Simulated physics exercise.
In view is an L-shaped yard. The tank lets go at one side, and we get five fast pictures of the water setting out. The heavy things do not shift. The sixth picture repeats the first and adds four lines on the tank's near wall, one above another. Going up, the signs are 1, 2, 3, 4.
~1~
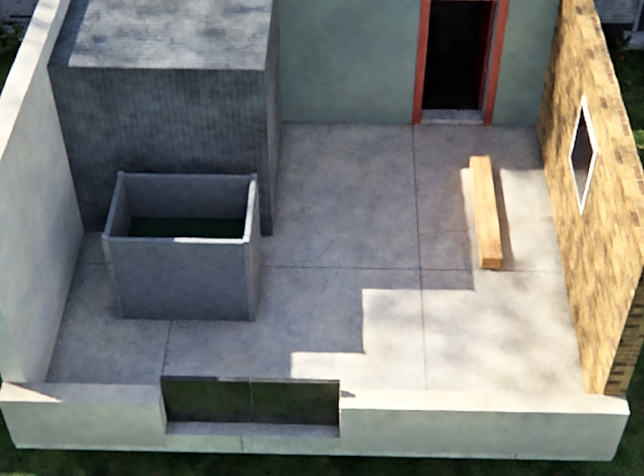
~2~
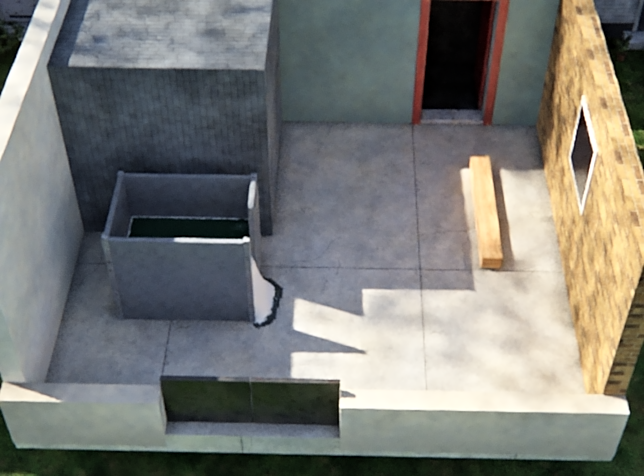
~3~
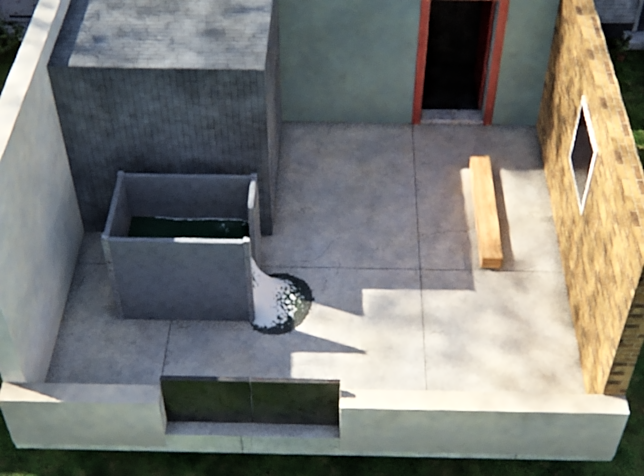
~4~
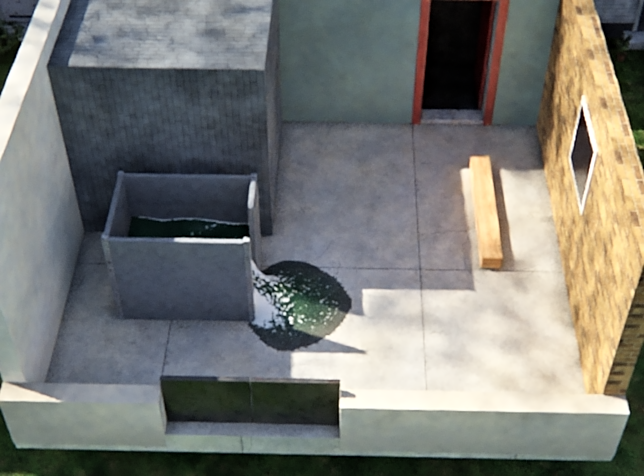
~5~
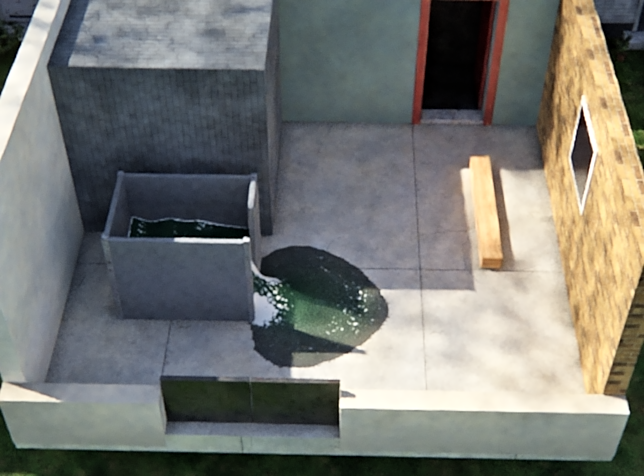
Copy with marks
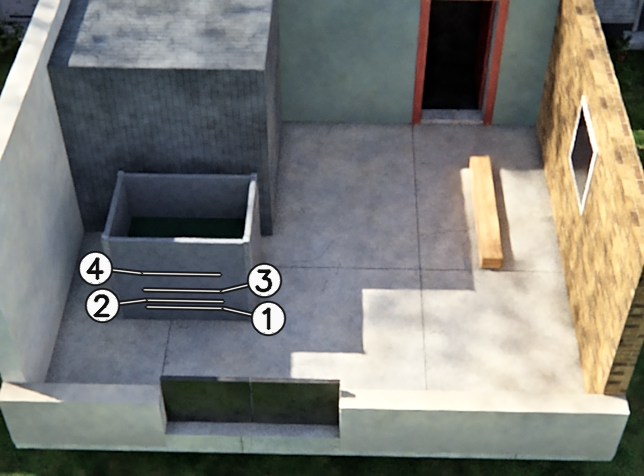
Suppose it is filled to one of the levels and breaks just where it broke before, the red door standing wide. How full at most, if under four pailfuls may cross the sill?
Go for 4.
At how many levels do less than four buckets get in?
All four.
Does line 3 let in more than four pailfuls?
No, that is safe.
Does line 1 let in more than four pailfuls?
No, that is safe.
On the marked copy, 1 at (185, 307); 2 at (184, 300); 3 at (182, 290); 4 at (180, 274); from the bottom up 1, 2, 3, 4.
For line 1, nothing gets over.
For line 2, nothing gets over.
For line 3, nothing gets over.
For line 4, a bucket or two gets in.
